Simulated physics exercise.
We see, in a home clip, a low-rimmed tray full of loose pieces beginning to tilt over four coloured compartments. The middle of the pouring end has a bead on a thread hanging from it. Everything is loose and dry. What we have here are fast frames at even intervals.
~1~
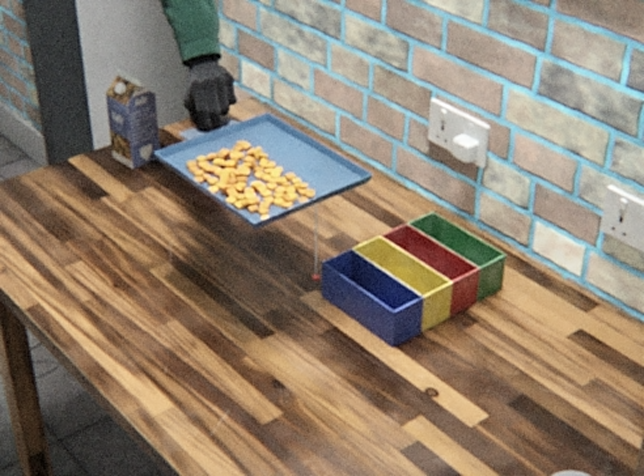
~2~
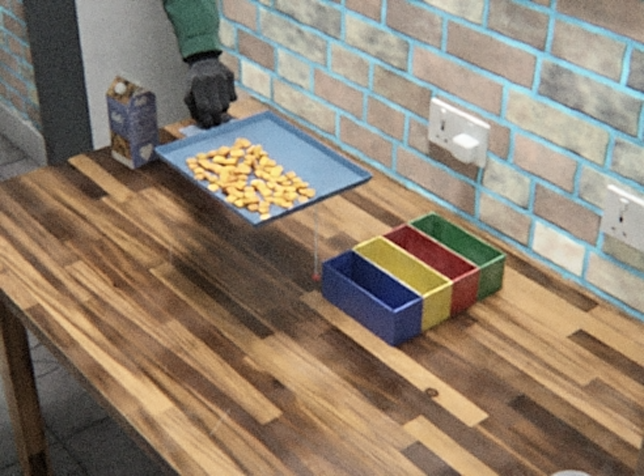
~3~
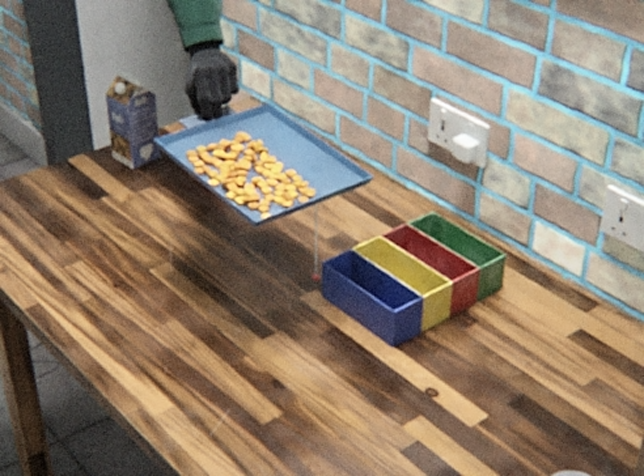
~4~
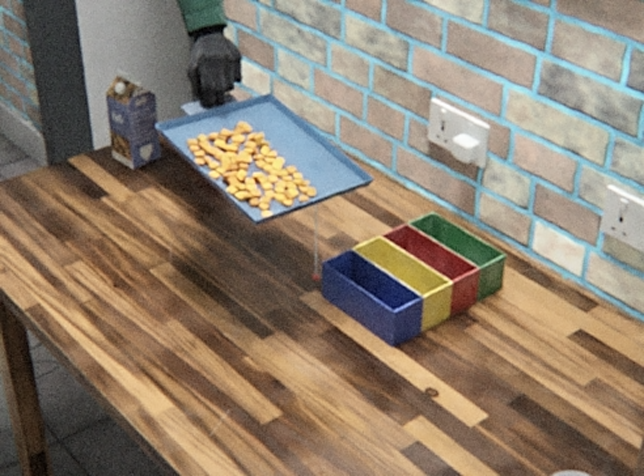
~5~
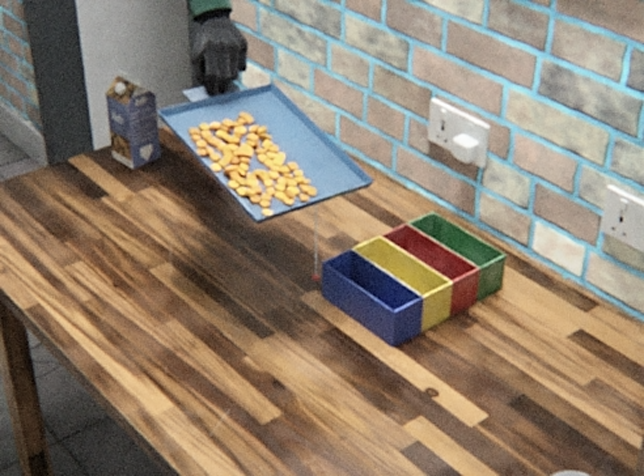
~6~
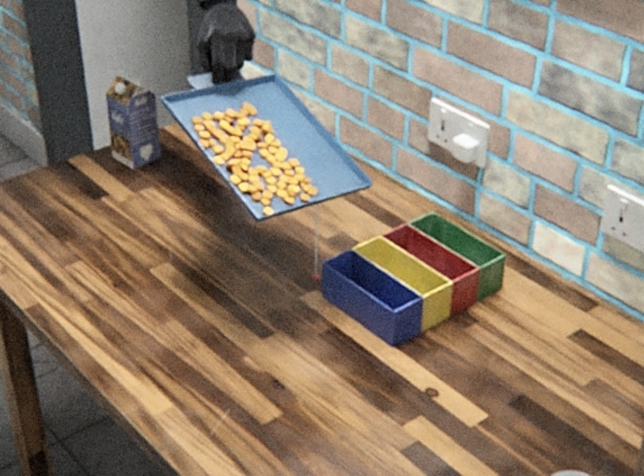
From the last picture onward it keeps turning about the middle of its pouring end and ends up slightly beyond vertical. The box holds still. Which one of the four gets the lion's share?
Lion's share: Blue.
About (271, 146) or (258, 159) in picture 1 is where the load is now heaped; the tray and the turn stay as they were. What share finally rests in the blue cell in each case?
Close to 60 in a hundred, then close to 60 in a hundred.
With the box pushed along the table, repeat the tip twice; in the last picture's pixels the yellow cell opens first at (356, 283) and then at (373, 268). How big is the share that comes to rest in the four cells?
First case 100 in a hundred, second case 80 in a hundred.
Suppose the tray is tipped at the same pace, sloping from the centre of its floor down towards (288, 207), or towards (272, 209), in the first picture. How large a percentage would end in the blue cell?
0 % then 0 %, roughly.
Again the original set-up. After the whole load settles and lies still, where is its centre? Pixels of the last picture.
At about (367, 314), give or take.
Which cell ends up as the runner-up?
Ranked number two: That yellow cell.
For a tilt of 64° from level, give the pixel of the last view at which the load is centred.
Somewhere about (321, 183).
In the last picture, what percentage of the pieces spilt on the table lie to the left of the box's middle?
It comes out at roughly 90 percent.
Shortly afterwards, tray tipped steeply; all but a few on the tray; only a few falling or outside the box.
Next, tray tipped past a quarter turn; a little on the tray; near a quarter in the blue cell; a little in the yellow cell; near half falling or outside the box.
Some moments later, tray tipped past a quarter turn; near half in the blue cell; near a quarter in the yellow cell; near a third falling or outside the box.
In the end, tray tipped past a quarter turn; near half in the blue cell; near a quarter in the yellow cell; none at all in the red cell; none at all in the green cell; near a third outside the box.
